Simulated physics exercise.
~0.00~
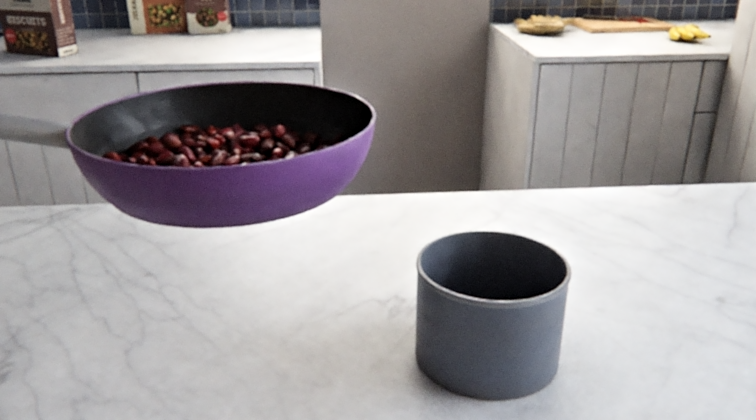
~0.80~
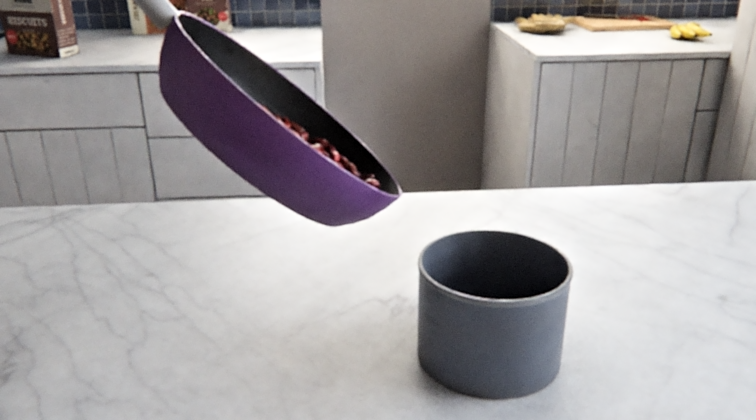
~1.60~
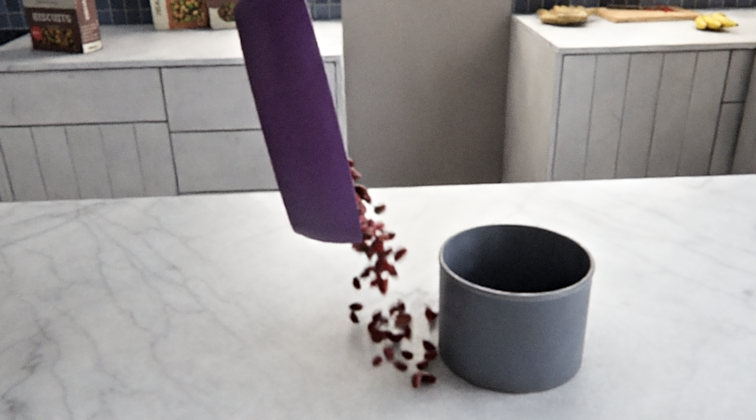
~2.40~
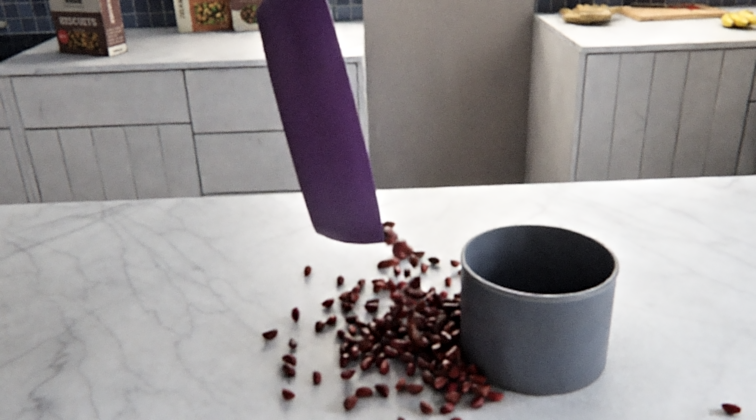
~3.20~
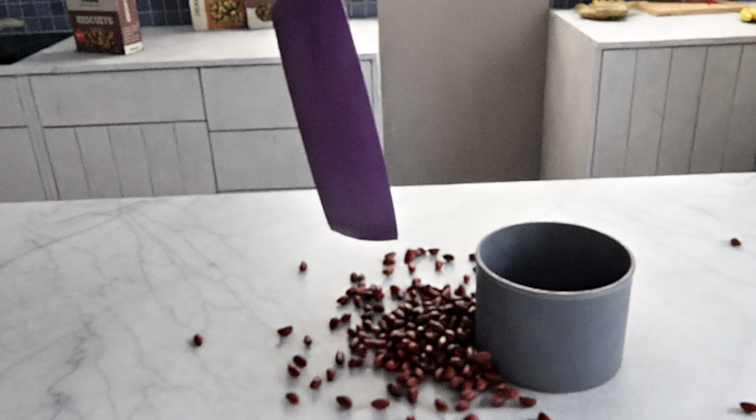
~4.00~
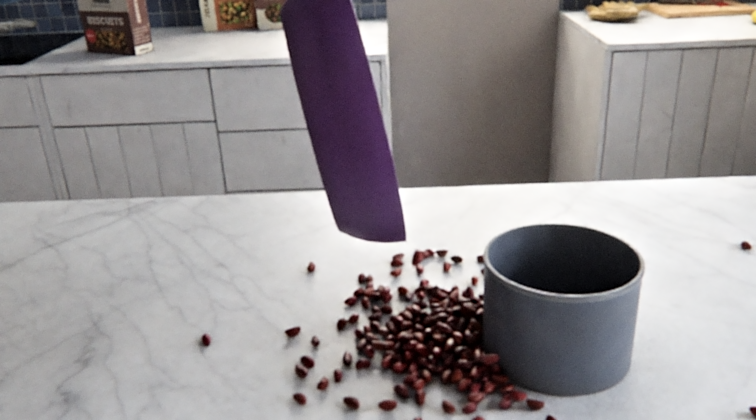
On a marble kitchen counter, a purple pan of dark red beans tilts steeply to the right beside a gray pot, and beans pour out short of it, piling against its left side and scattering, while the pan stays tipped and the pot catches none.
